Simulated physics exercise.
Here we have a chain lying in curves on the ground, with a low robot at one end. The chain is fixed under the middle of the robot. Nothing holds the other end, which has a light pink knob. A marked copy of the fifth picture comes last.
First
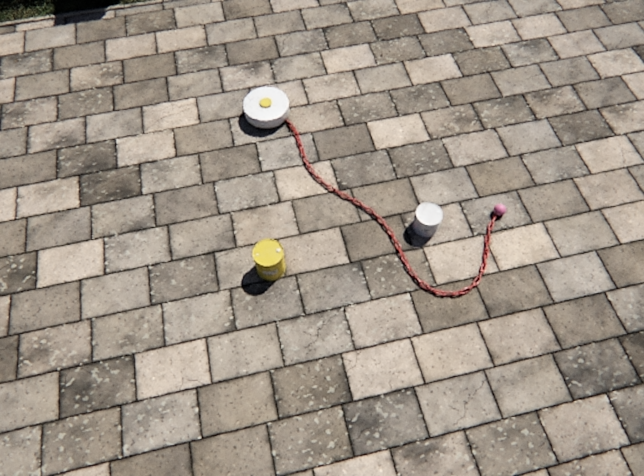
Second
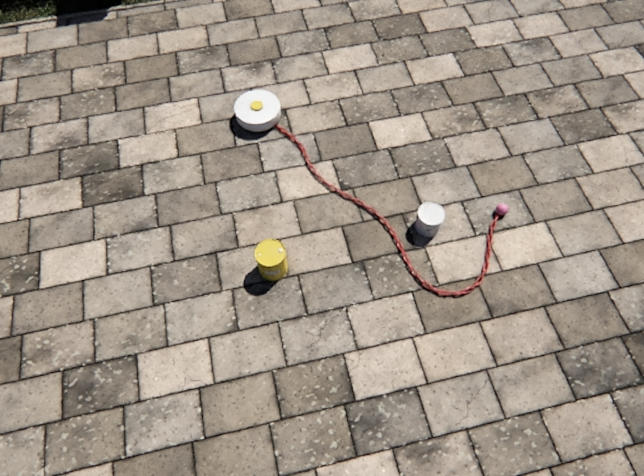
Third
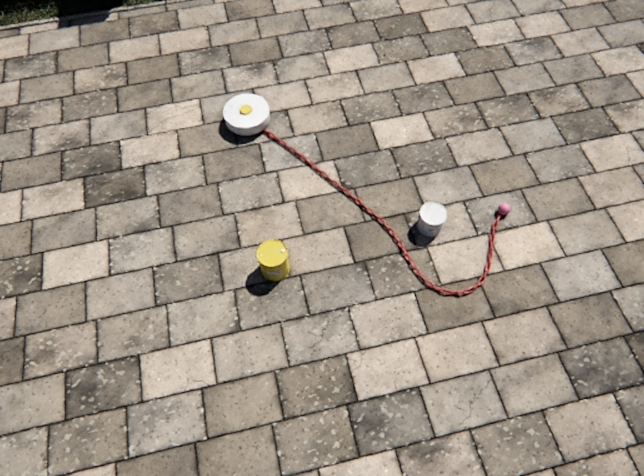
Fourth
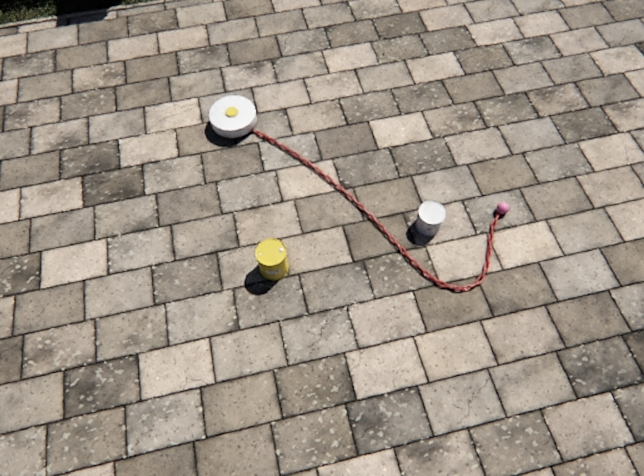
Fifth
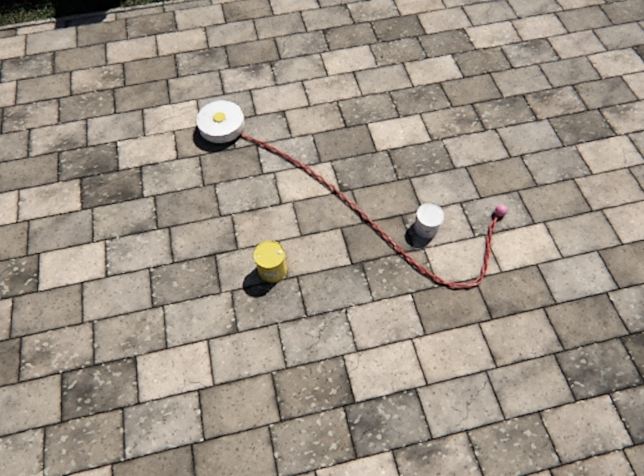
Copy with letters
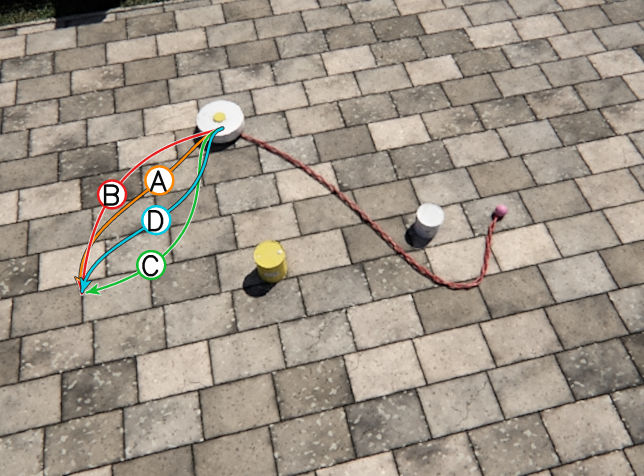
We see a low white robot with a red chain curving from it to a light pink knob, near a white pot and yellow keg on paving; the robot slides slowly left, drawing the near part of the chain along.
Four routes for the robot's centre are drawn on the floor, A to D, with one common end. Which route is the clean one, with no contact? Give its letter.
Route D touches nothing.
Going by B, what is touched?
It meets the white pot.
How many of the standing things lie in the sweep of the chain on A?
In all, one.
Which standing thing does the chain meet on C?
It meets the yellow keg.
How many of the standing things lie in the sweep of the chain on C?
One.
On the marked copy, A from (223, 128) via (141, 196) to (81, 290); B from (223, 128) via (122, 181) to (82, 294); C from (223, 128) via (190, 217) to (86, 293); D from (223, 128) via (172, 209) to (82, 292).
Taking D. A third of the way, robot (189, 185), middle of the chain (373, 225), free end (501, 211).
Two thirds of the way, robot (116, 240), middle of the chain (334, 236), free end (501, 211).
When it is over, robot (78, 290), middle of the chain (301, 244), free end (498, 216); nothing has been touched.
As for the rest, A meets the white pot; B meets the white pot; C meets the yellow keg.
